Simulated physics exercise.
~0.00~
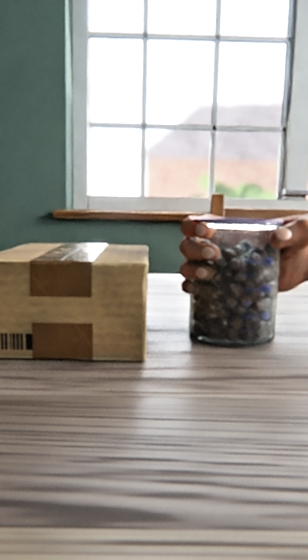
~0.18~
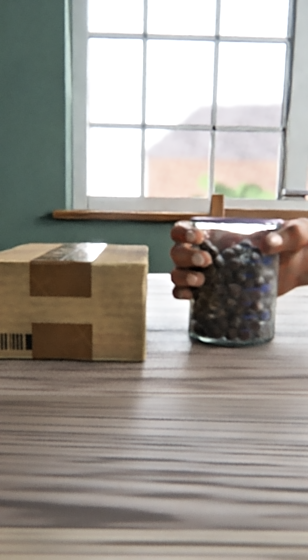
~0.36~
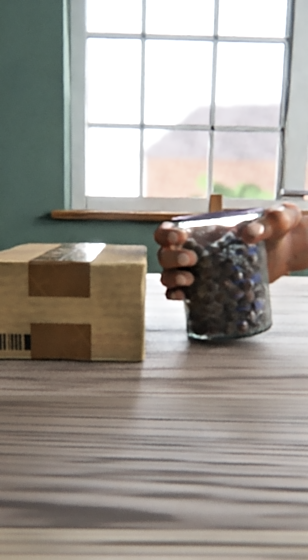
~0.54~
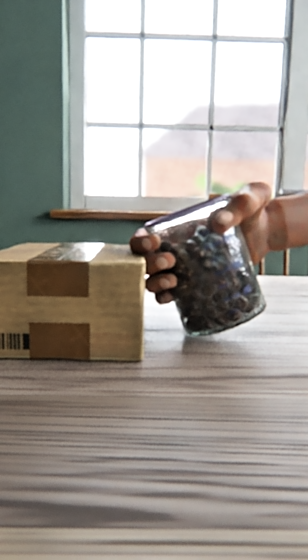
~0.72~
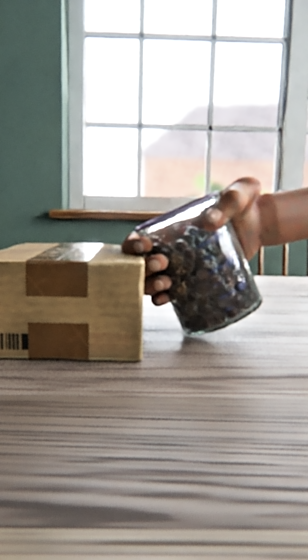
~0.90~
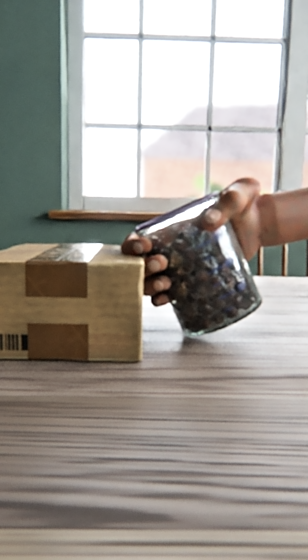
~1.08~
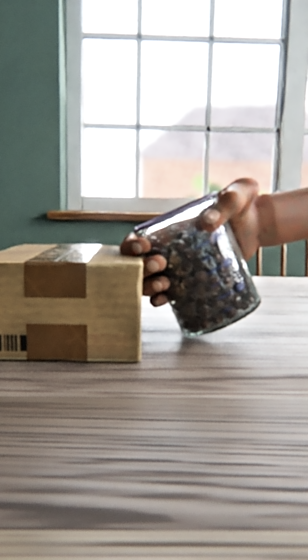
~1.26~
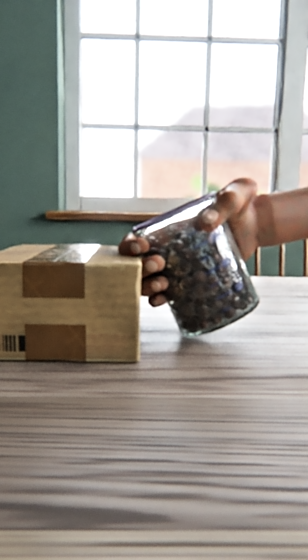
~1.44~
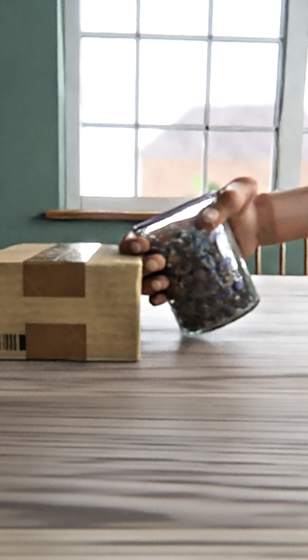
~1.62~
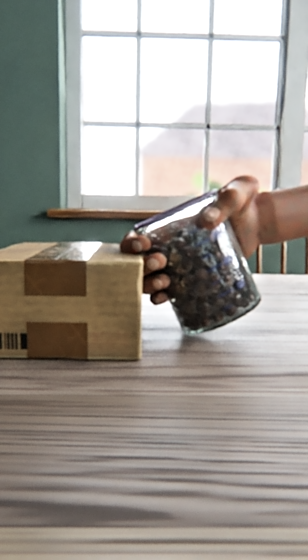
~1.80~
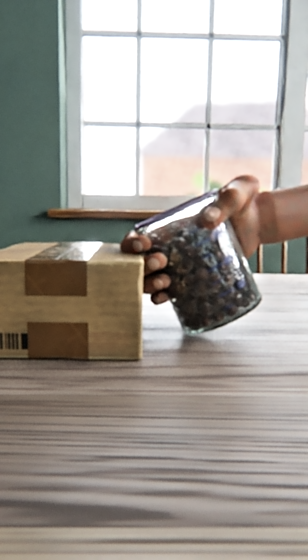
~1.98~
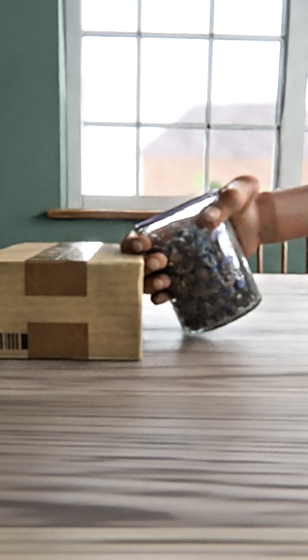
A hand gripped an open glass beaker of small dark pieces on a wooden table and tipped it left until it leaned against a taped cardboard box, where it stayed tilted, still held, with everything inside.
